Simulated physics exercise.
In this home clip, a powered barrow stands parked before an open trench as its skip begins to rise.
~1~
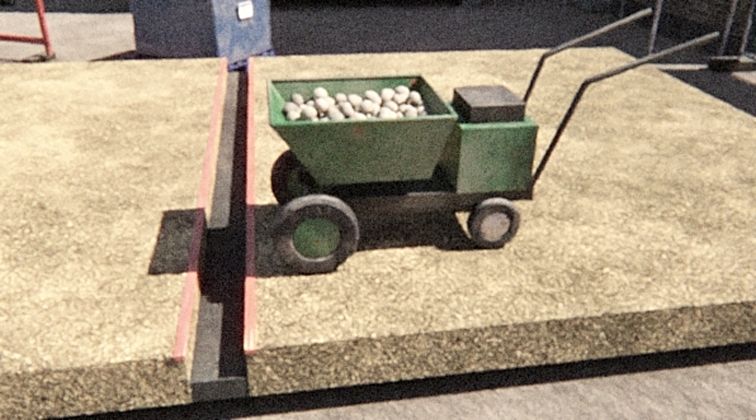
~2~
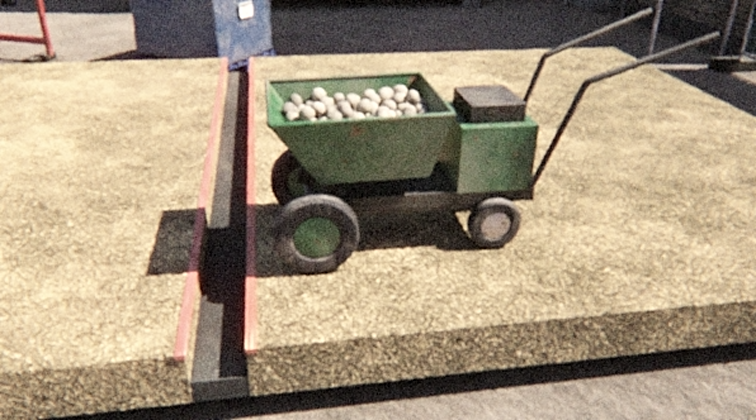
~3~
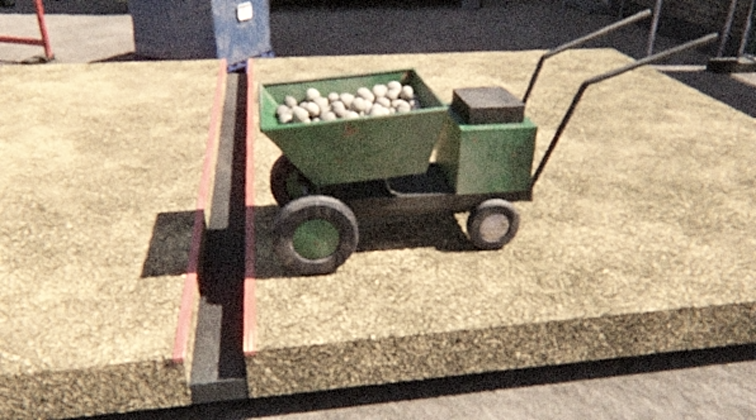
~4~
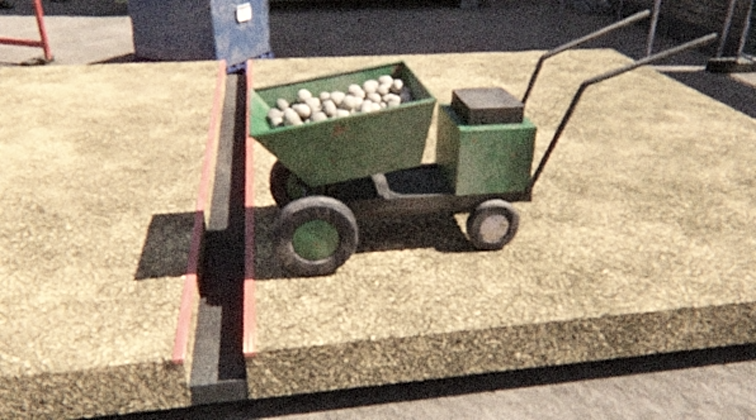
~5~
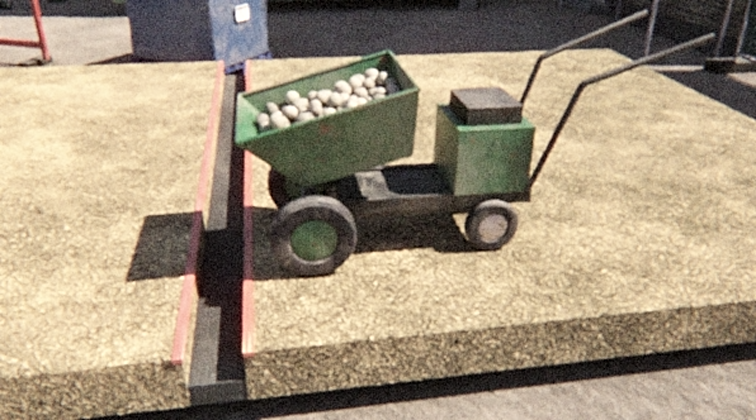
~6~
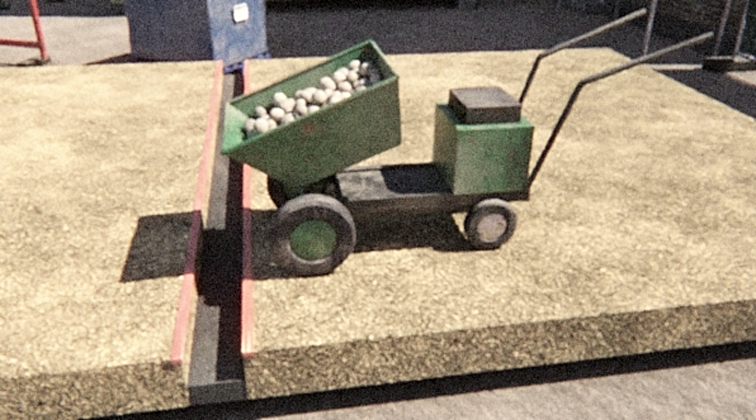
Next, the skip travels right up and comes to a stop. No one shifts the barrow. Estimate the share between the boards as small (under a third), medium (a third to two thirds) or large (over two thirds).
It is small.
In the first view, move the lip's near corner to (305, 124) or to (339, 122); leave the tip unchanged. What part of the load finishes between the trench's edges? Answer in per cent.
About 50 percent at the first place and about 70 percent at the second.
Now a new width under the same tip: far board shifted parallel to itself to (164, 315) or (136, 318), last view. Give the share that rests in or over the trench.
Near 30 % and 60 %.
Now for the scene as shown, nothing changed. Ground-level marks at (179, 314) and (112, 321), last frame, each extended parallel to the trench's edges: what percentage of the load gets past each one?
In order: 80 percent, then 40 percent.
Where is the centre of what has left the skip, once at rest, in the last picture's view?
Somewhere close to (134, 251) in the last picture.
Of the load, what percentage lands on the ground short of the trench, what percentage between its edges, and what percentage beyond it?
In percent, around: Short 0; between 0; beyond 80.
Just after the last frame, skip tipped steeply; every one in the skip.
A moment on, skip tipped right over; the larger part in the skip; about a tenth beyond it; just a few falling.
Further on, skip tipped right over; roughly a quarter in the skip; the larger part beyond it; just a few falling.
When it is over, skip tipped right over; roughly a quarter in the skip; just a few in or heaped over the trench; the larger part beyond it.
